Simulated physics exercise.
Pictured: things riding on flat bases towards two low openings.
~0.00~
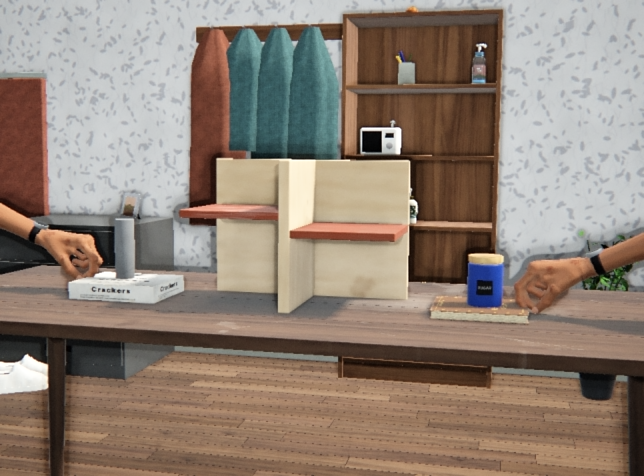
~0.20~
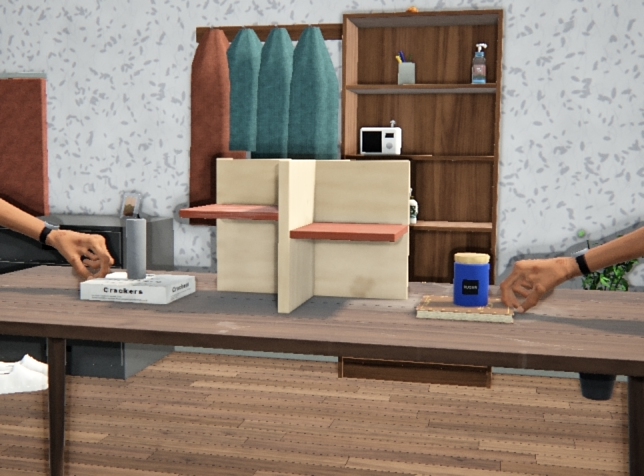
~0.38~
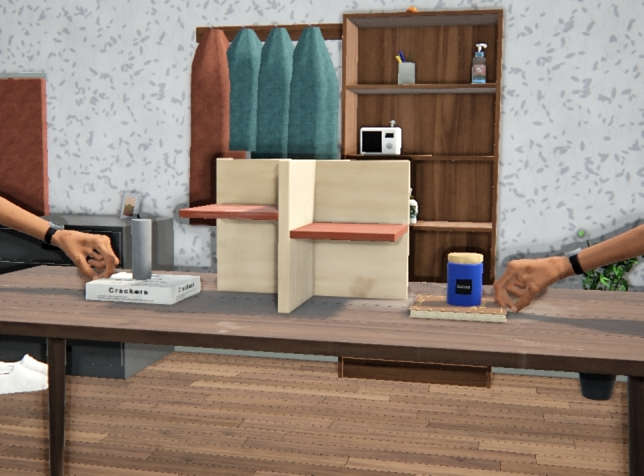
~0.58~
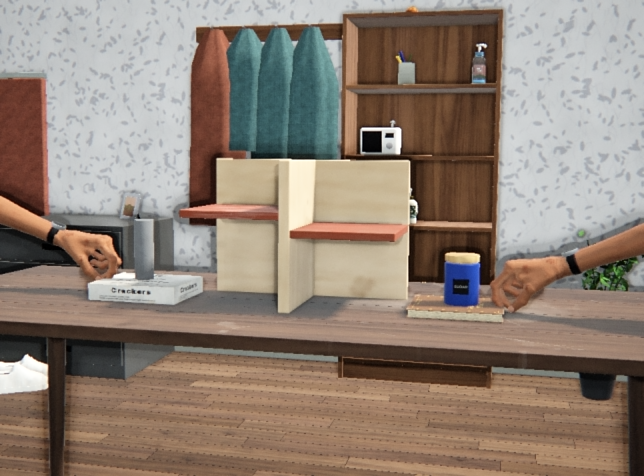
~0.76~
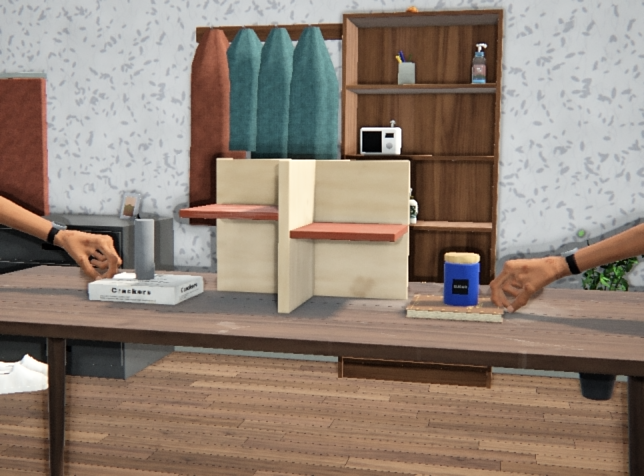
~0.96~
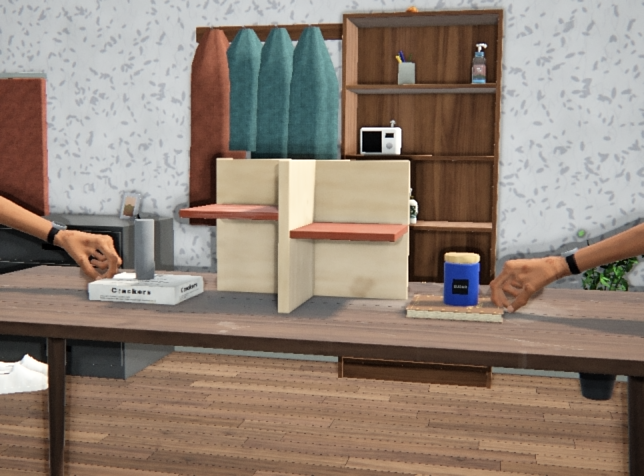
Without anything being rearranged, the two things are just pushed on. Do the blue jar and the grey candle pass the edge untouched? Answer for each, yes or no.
By item: Blue jar - yes; grey candle - yes.
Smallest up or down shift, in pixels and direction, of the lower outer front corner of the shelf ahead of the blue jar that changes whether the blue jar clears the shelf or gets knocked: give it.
That's a shift of close to 16 pixels downward.
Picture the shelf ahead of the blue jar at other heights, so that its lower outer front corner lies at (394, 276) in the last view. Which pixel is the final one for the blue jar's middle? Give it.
Rest point, approximately (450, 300).
After 1.96 s, blue jar riding along near (419, 278); grey candle riding along near (188, 251).
In the end (3.5 s), the blue jar passes below, near (361, 275); the grey candle passes below, near (237, 253).
